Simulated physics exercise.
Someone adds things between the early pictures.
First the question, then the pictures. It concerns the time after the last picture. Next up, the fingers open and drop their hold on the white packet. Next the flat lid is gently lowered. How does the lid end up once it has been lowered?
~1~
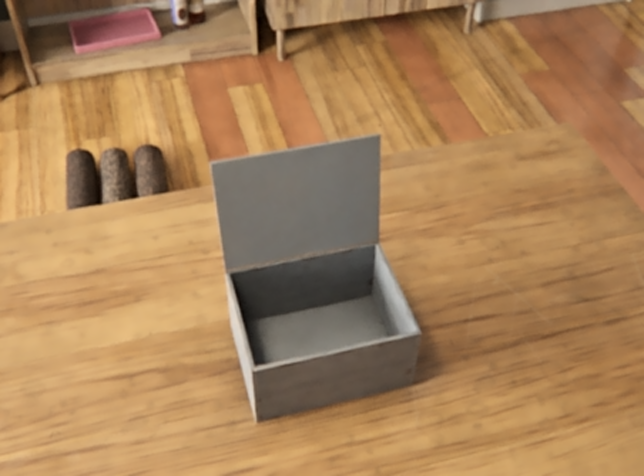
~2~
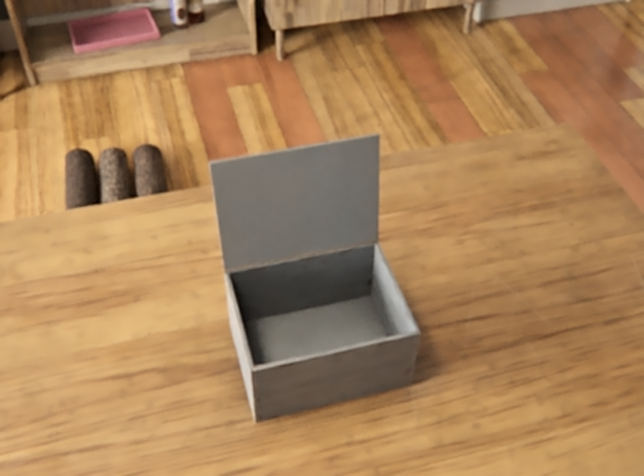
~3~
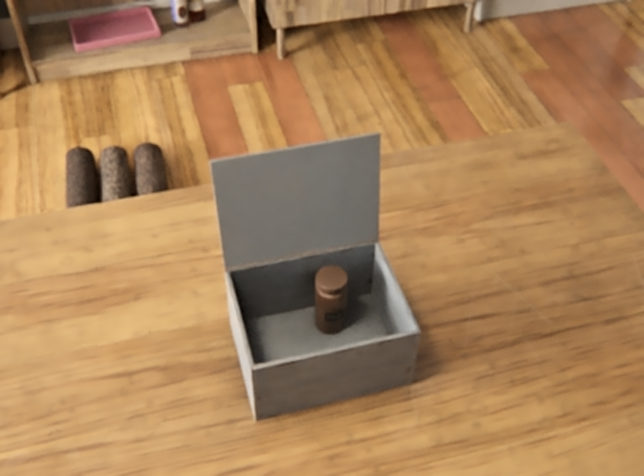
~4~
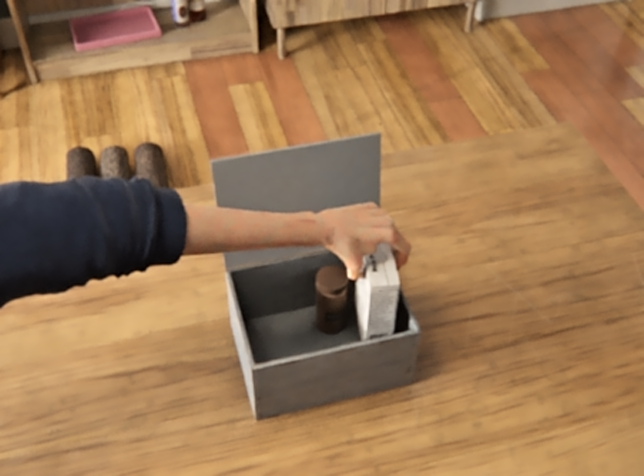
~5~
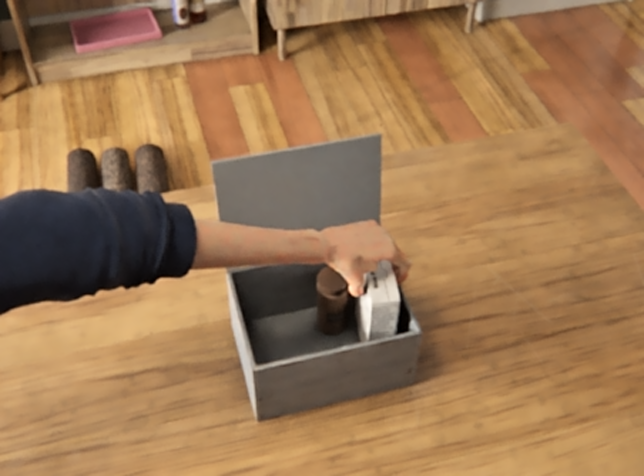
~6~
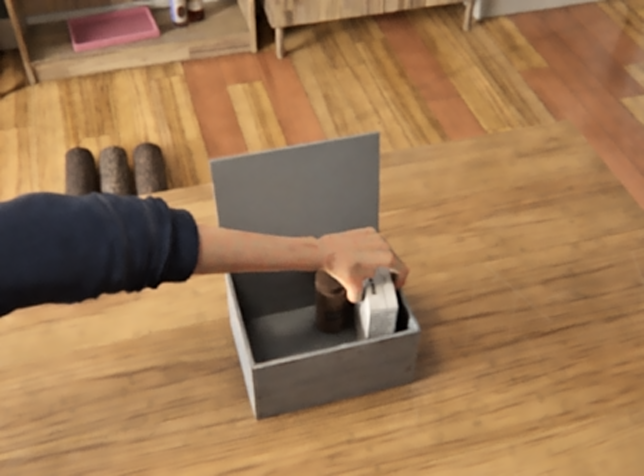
I predict it won't fully lower.
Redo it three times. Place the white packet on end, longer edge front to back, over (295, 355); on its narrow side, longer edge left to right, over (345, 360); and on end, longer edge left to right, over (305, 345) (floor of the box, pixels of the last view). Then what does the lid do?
Try one: The lid remains open; try two: It comes all the way down; try three: It remains open.
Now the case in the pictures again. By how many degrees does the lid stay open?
Near 30° up from the rim.
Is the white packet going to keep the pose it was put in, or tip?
Once everything settles, the white packet keeps its original angle.
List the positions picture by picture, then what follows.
In the first frame, the last thing is not in view yet.
In the second frame, the last thing is not in view yet.
In the third frame, the last thing is not in view yet; brown shaker (331, 301).
In the fourth frame, coming down; white packet (375, 292); brown shaker (331, 300).
In the fifth frame, coming down; white packet (376, 308); brown shaker (332, 302).
In the sixth frame, in place under the hand; white packet (374, 313); brown shaker (331, 300).
Then, 1.30 s past the last view, lid 79° above the rim.
Then, 1.70 s past the last view, lid 47° above the rim.
Finally, lid 30° above the rim; both still in place. Final places as the last picture's camera would see them, white packet near (374, 313).
